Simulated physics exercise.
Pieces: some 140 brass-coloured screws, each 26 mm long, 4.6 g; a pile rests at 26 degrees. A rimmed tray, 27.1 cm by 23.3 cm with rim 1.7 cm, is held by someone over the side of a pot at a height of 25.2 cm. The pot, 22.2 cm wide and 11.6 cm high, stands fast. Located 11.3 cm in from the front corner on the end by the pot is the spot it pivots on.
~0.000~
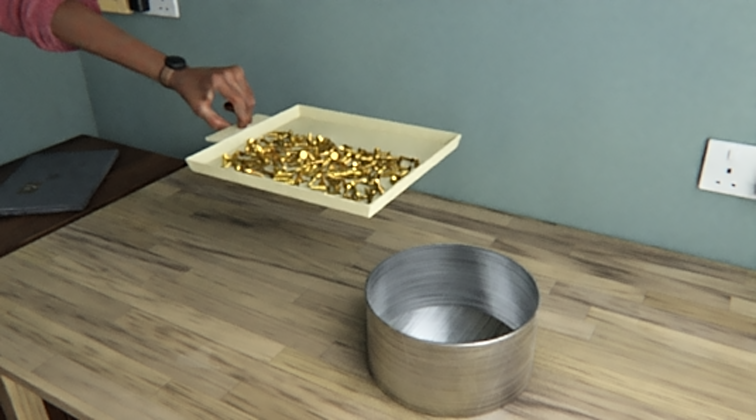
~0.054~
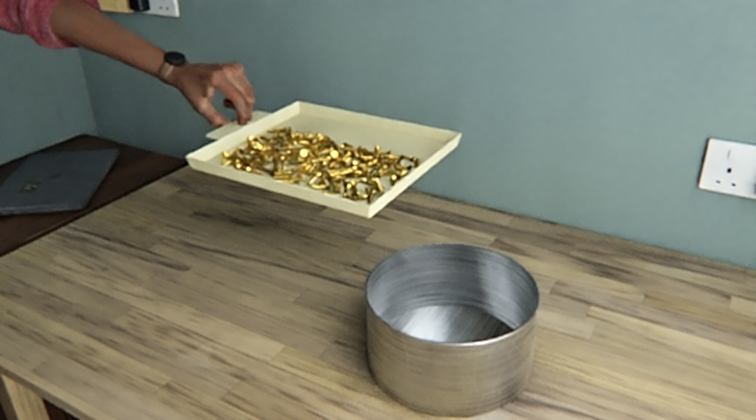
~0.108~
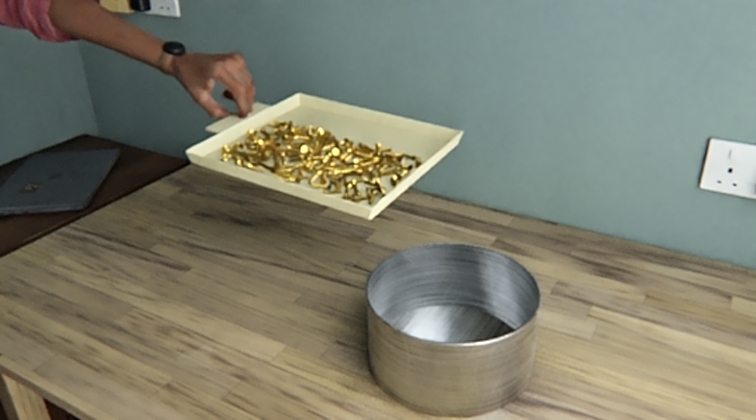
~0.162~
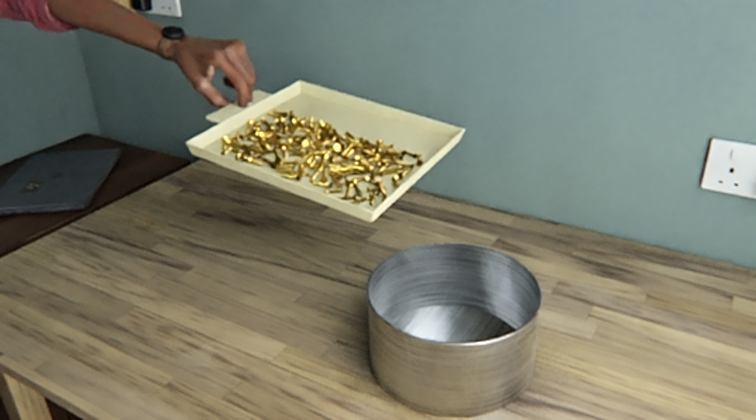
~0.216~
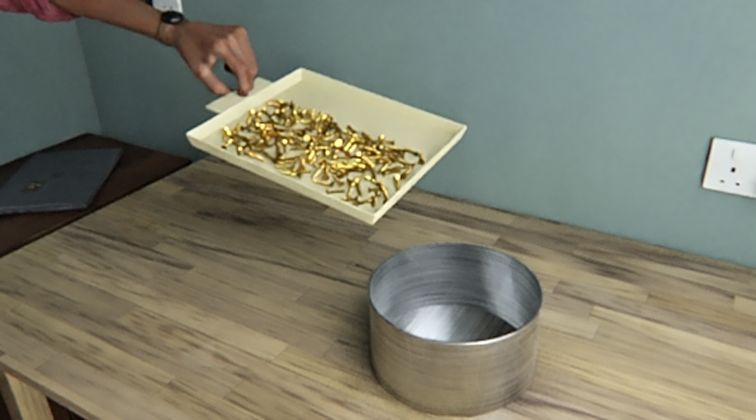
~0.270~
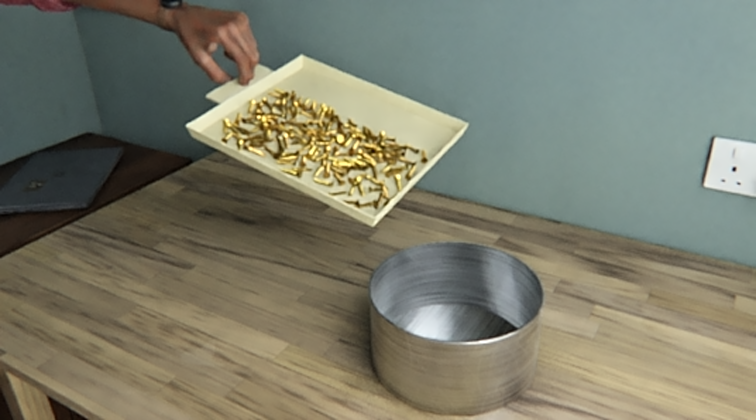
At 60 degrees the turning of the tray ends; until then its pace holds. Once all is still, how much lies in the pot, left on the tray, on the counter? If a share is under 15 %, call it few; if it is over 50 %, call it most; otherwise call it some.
I would say pot: Some, tray: Some, counter: Some.
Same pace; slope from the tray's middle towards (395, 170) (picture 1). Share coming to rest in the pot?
I'd say close to 35 %.
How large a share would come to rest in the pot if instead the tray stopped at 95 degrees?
That would be around 55 percent.
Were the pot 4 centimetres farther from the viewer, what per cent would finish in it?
My estimate: Some 10 per cent.
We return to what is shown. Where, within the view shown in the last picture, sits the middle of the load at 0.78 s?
Estimated centre of load: Around (367, 186).
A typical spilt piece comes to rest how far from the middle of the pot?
That comes to near 16 cm.
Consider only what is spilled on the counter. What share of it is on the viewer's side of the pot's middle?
Near 100 in a hundred.
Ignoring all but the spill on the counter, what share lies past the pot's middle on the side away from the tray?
That comes to roughly 30 percent.
After 0.57 s, tilt 37 degrees; the tray holds 100 %, the pot 0 %.
Then, at 0.78 s, tilt 52 degrees; the tray holds 100 %, the pot 0 %.
After 1.09 s, tilt 60 degrees; the tray holds 50 %, the pot 20 %.
In the end, at 2.4 s, pot 35 %, tray 35 %, counter 30 %.
